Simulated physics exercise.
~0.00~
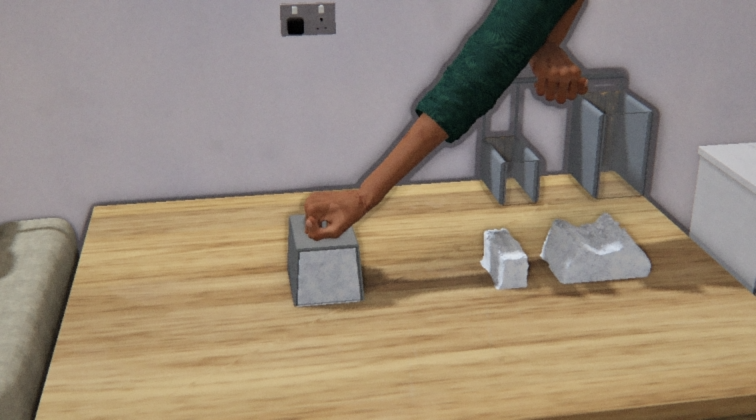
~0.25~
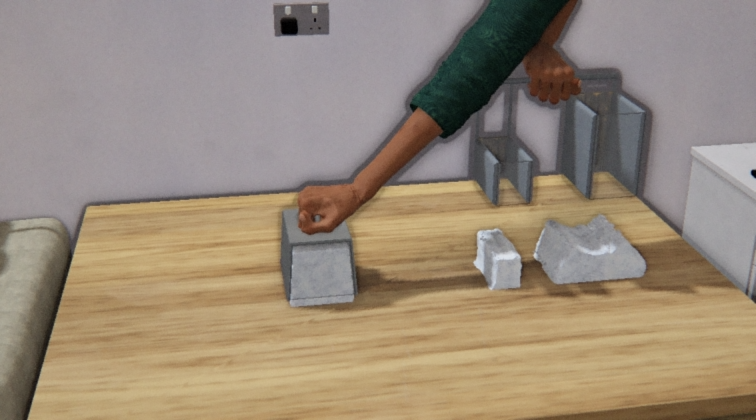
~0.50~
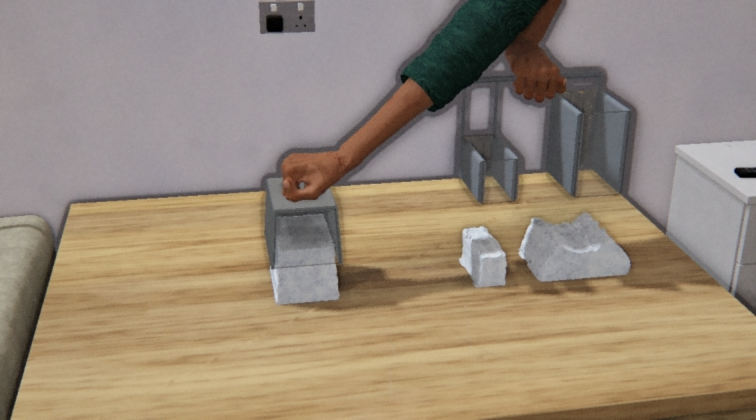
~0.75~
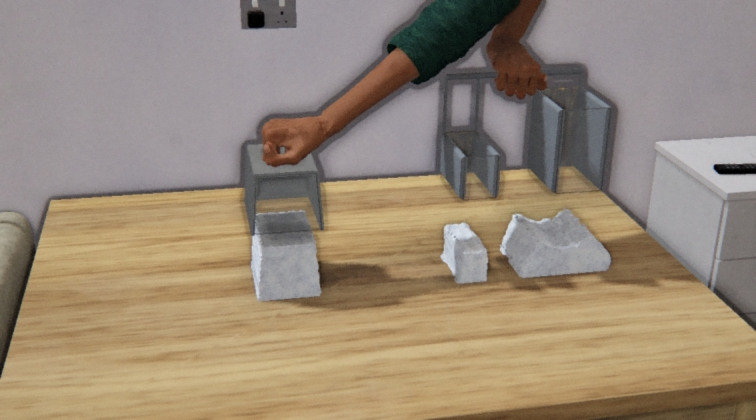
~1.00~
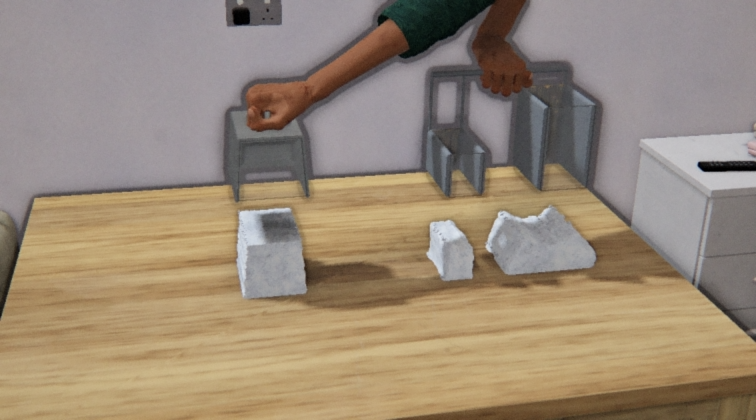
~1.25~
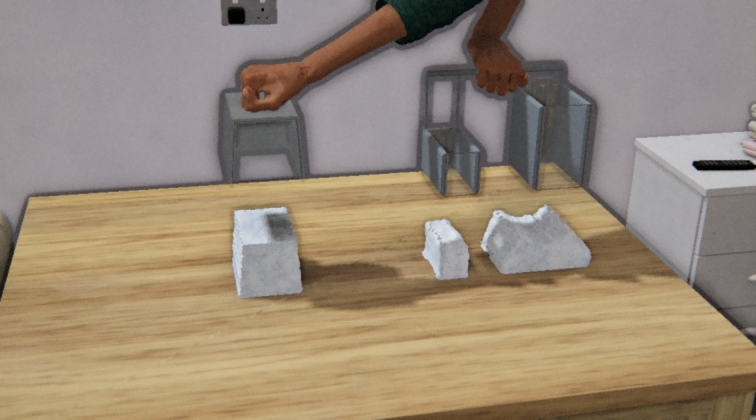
Hand lifting a grey tin off a pale, crumbly block that stays standing on a wooden table beside two misshapen blocks.
